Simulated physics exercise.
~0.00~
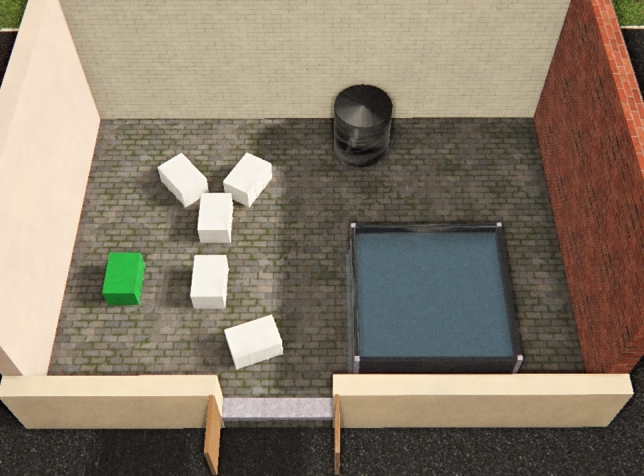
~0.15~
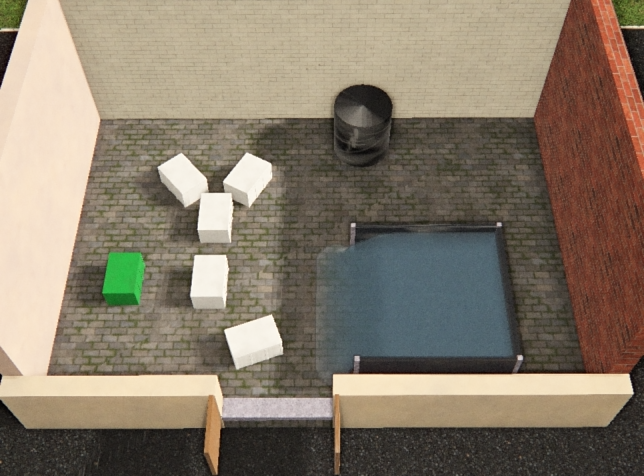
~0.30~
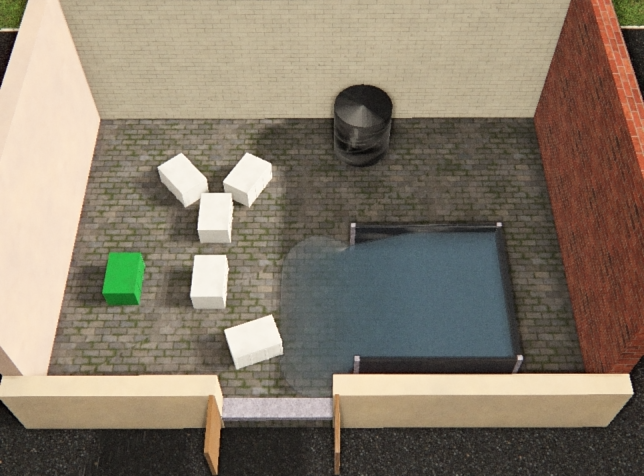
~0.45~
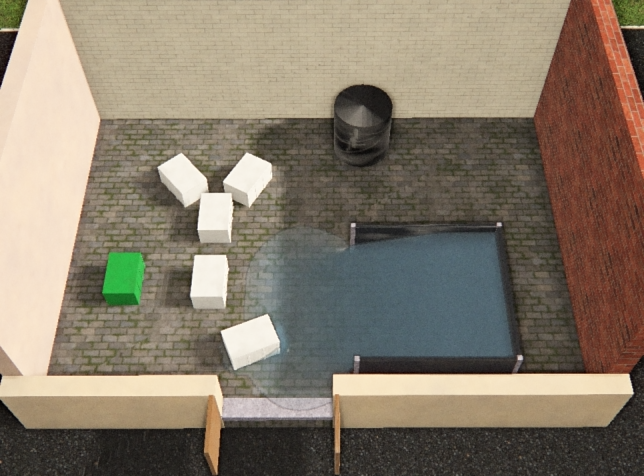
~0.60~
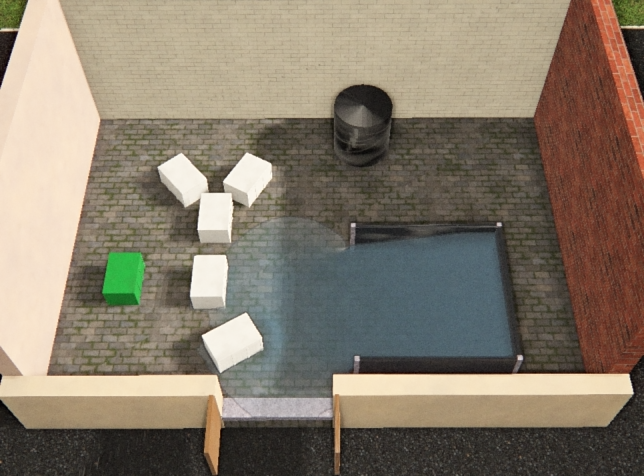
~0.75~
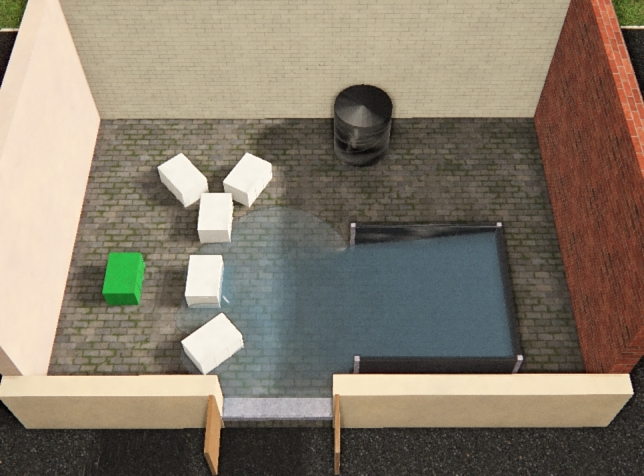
Water spreads left from the tank across the yard and pushes two white crates left.
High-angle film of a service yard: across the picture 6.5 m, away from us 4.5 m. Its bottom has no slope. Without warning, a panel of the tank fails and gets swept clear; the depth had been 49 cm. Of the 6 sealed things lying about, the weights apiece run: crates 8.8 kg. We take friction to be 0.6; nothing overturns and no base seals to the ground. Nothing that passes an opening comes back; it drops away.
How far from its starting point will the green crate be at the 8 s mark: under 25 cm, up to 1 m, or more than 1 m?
It will be more than 1 m from its start.
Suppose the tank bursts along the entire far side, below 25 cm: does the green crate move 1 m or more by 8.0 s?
I'd say the green crate is shoved partway.
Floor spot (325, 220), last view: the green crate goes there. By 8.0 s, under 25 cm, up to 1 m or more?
It goes a modest distance.
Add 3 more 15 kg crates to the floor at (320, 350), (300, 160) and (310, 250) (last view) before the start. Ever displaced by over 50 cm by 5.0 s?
So that's beyond the threshold, within the threshold and beyond the threshold, in that sequence.
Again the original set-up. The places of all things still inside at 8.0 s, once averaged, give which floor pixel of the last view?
The average lands around (268, 176).
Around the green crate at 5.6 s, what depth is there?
Around 12 cm.
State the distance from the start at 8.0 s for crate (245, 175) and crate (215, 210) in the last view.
In turn: 300 cm, 120 cm.
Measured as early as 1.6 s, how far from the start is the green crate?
Some 60 cm from the start.
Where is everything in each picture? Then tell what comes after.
In the first frame, the green crate at (122, 273), on the bottom; water covers 3.2 m2; 0 of 6 have shifted.
In the second frame, the green crate at (122, 273) rests on the ground; 4.0 m2 under water; 0 of 6 have shifted.
In the third frame, the green crate at (122, 273) rests on the ground; 5.0 m2 under water; 0 of 6 have shifted.
In the fourth frame, the green crate at (122, 273) rests on the ground; water covers 6.1 m2; 0 of 6 have shifted.
In the fifth frame, the green crate at (122, 273) rests on the ground; 7.3 m2 under water; 1 of 6 have shifted.
In the sixth frame, the green crate at (122, 273), on the bottom; 8.4 m2 under water; 2 of 6 have shifted.
After 1.6 s the green crate is near (78, 270), 0.6 m from its start, aground; 0 of 6 are out; 3 afloat.
After 3.6 s the green crate is near (82, 233), 0.8 m from its start, afloat; 0 of 6 are out; 5 afloat.
After 5.6 s the green crate is near (107, 163), 1.8 m from its start, afloat; 0 of 6 are out; 6 afloat.
After 8.0 s the green crate is near (117, 163), 1.8 m from its start, afloat; 0 of 6 are out; 5 afloat.
